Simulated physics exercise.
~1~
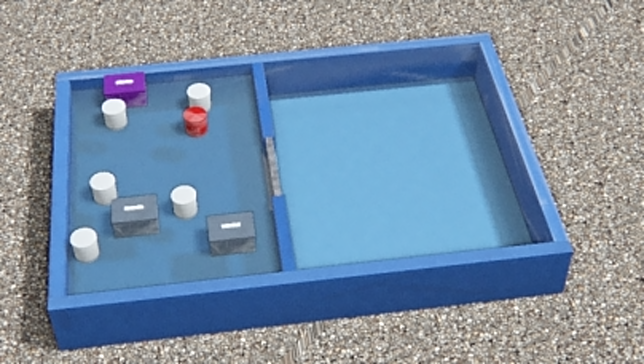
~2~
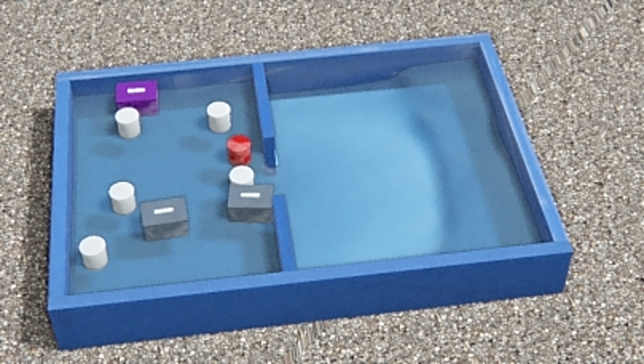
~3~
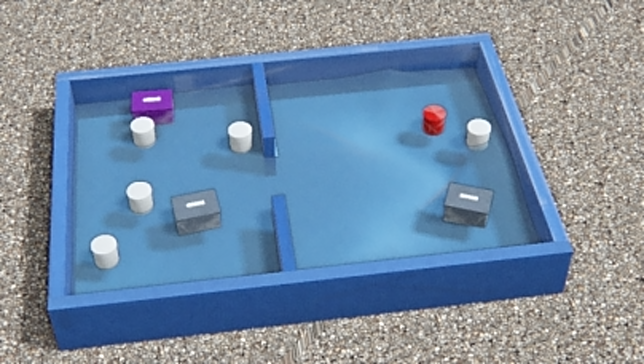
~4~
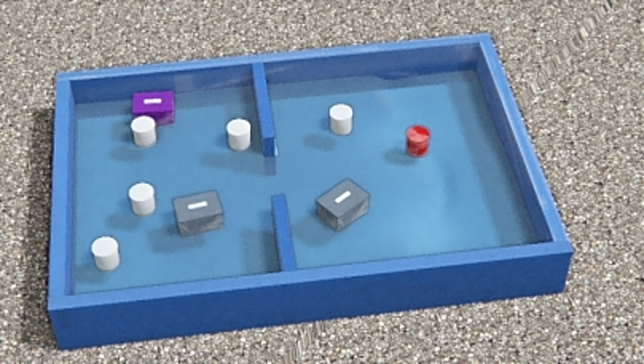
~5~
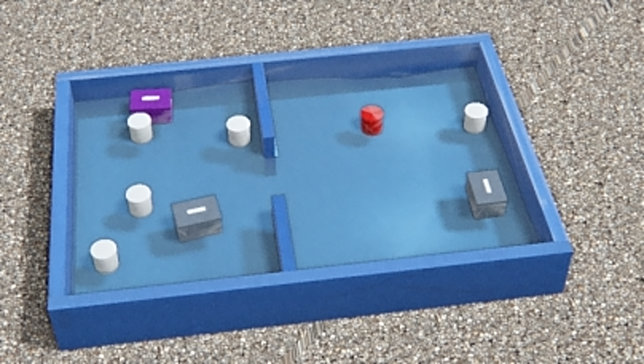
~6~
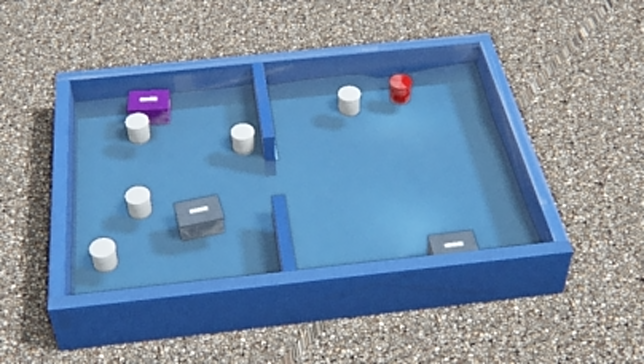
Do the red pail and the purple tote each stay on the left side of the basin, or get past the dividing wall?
The red pail floats through the gap to the right side, but the purple tote only shifts a little and stays afloat on the left.
Red pail, white pail and grey tote floating through a blue basin's divider gap, then drifting around while purple tote stays left.
